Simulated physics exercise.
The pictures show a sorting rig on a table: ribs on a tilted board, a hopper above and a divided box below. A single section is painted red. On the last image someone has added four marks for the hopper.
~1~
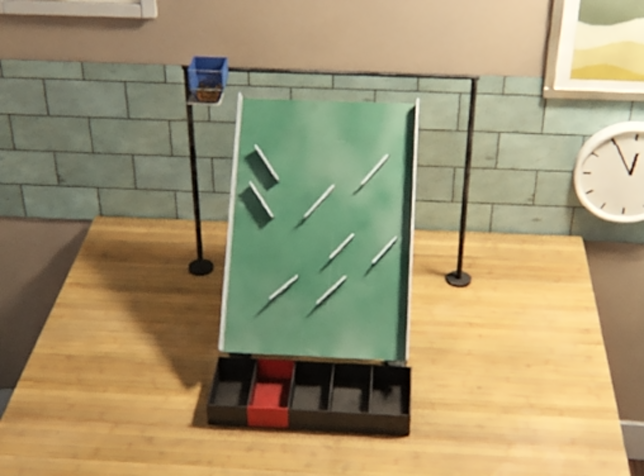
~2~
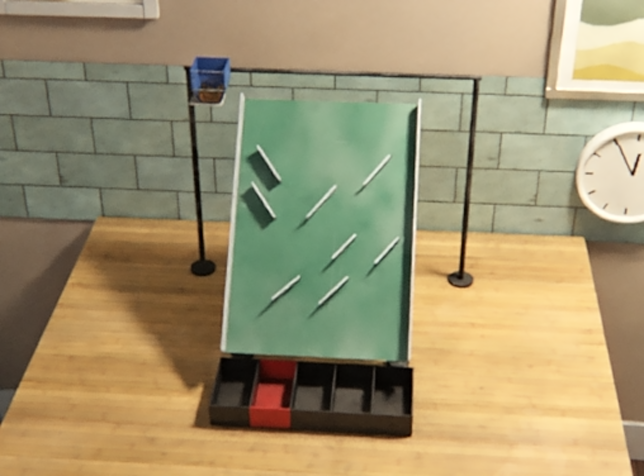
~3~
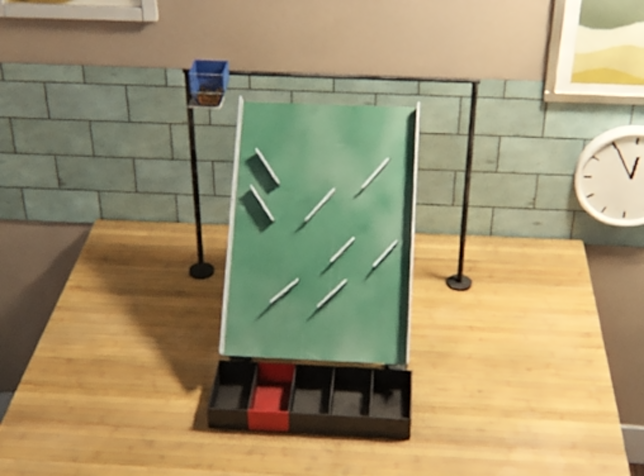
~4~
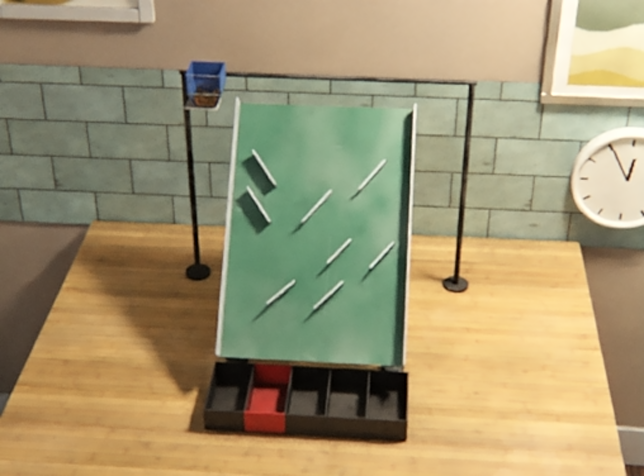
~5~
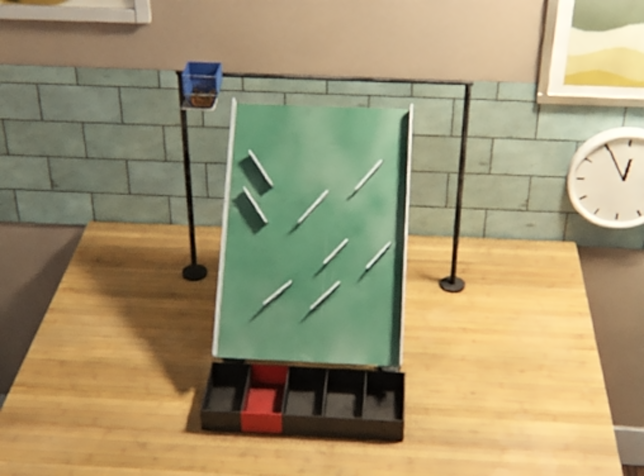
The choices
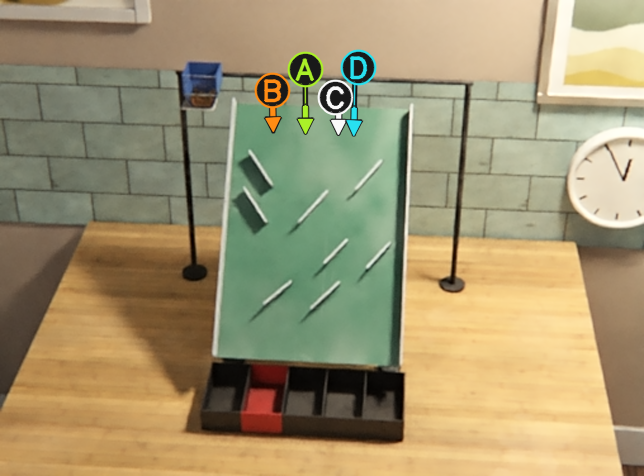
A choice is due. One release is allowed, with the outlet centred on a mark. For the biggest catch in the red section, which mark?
The answer is mark D.
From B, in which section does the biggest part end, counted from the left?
It is the first one.
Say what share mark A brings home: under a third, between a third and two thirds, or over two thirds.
It is under a third.
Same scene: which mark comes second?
C.
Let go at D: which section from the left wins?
The second from the left.
On the marked copy, mark A meets the board at (305, 128); mark B meets the board at (273, 126); mark C meets the board at (338, 129); mark D meets the board at (353, 129).
With A, none in the red section, all in other sections.
With B, a small part in the red section, nearly all in other sections.
With C, about a third in the red section, about two thirds in other sections.
With D, about two thirds in the red section, about a third in other sections.
